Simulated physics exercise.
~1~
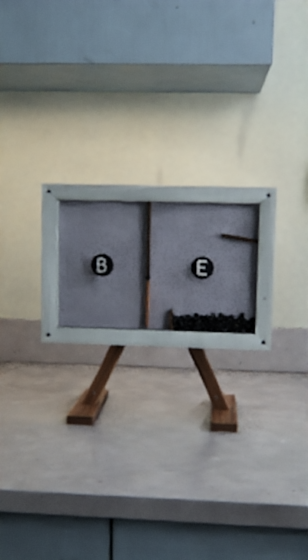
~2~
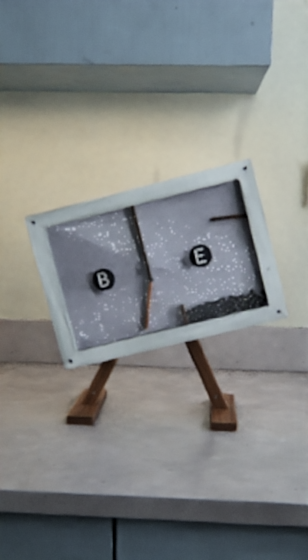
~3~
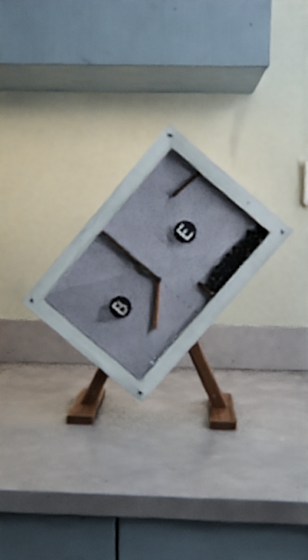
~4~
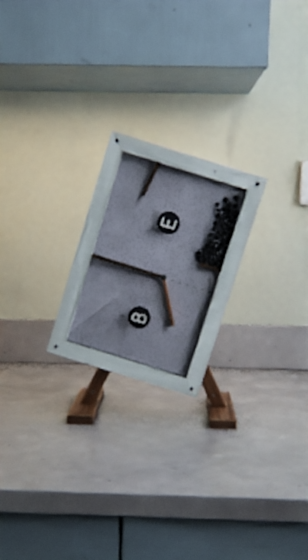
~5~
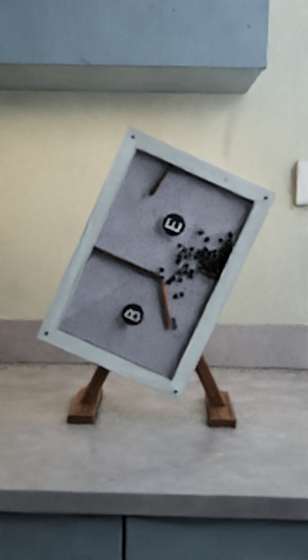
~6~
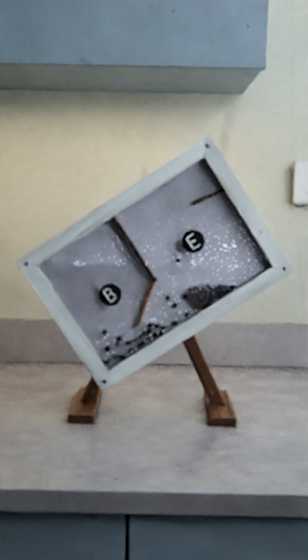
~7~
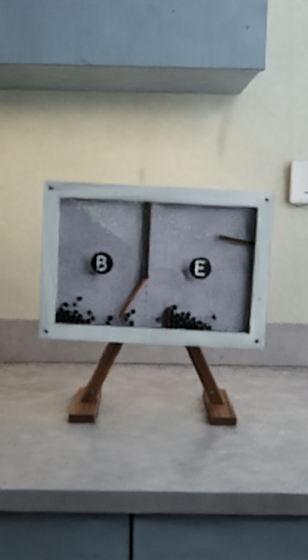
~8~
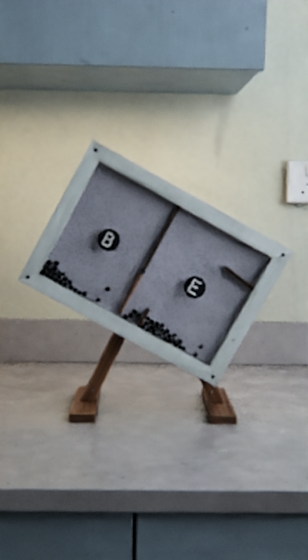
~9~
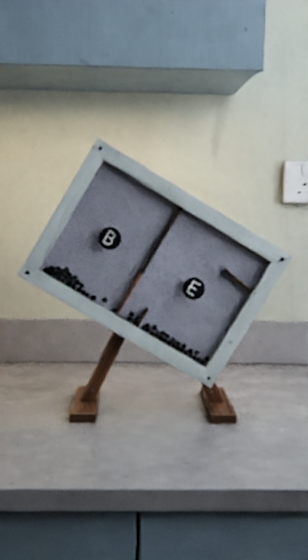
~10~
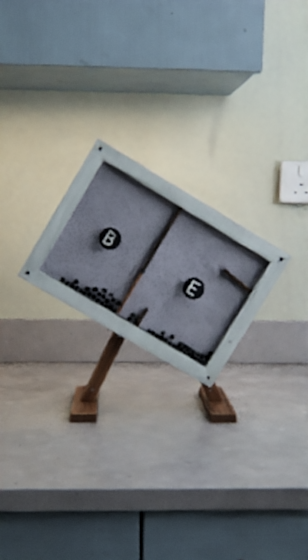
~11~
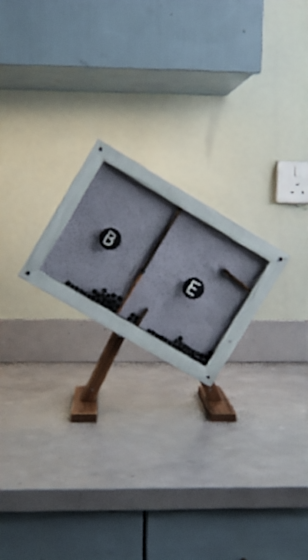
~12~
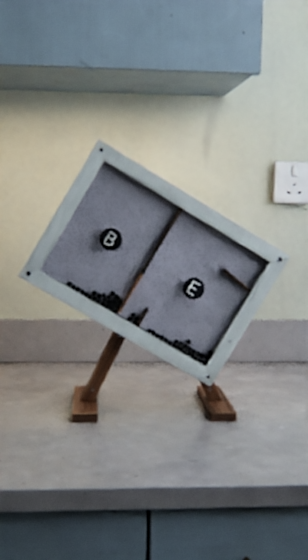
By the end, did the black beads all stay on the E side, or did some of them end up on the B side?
Some of them ended up on the B side. The beads finished split, with part of them in B and part still in E.
